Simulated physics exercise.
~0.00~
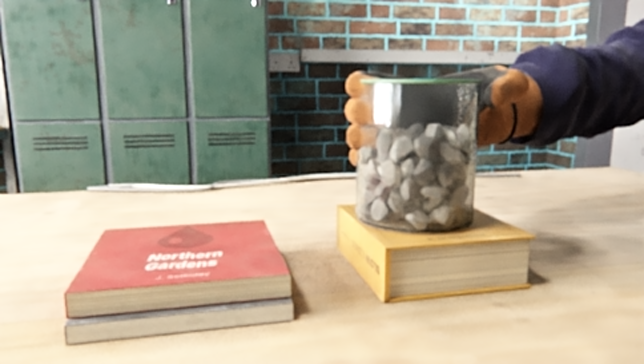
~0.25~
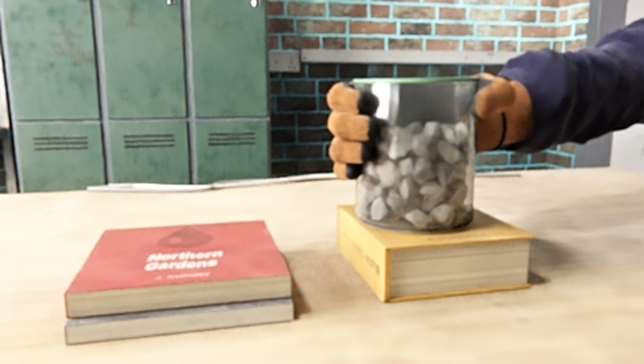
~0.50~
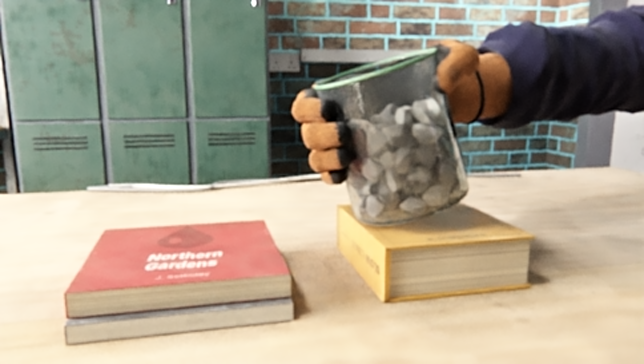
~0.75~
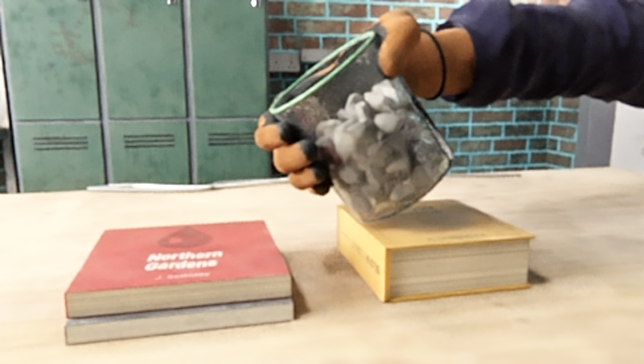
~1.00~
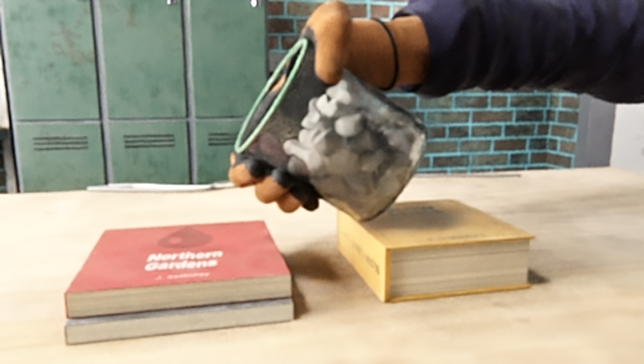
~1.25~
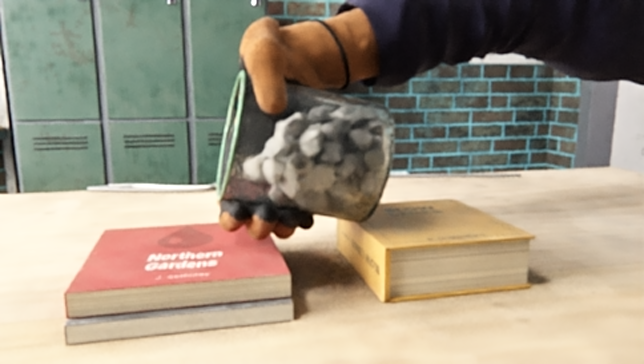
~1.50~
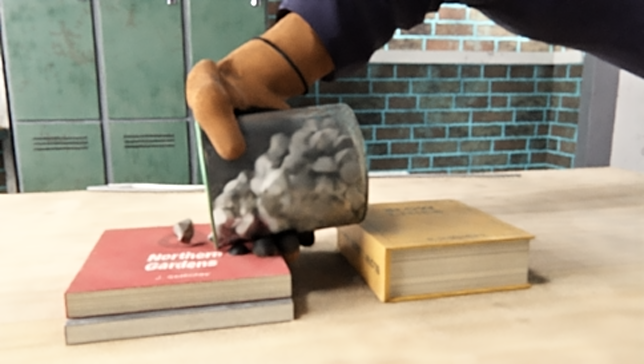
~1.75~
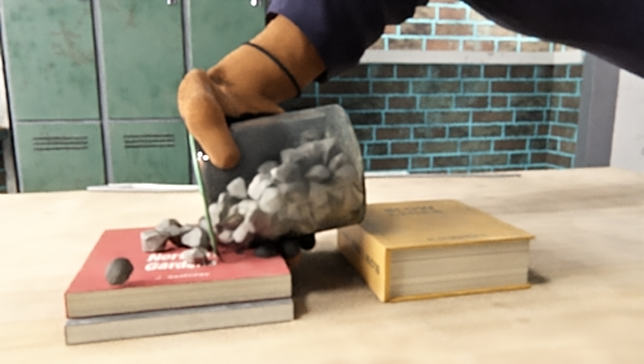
We see a gloved hand lift a clear glass container of grey gravel off a thick yellow book and tip it leftward onto its side, until its rim rests at a red book stack and some of the stones spill onto the cover while most remain inside.
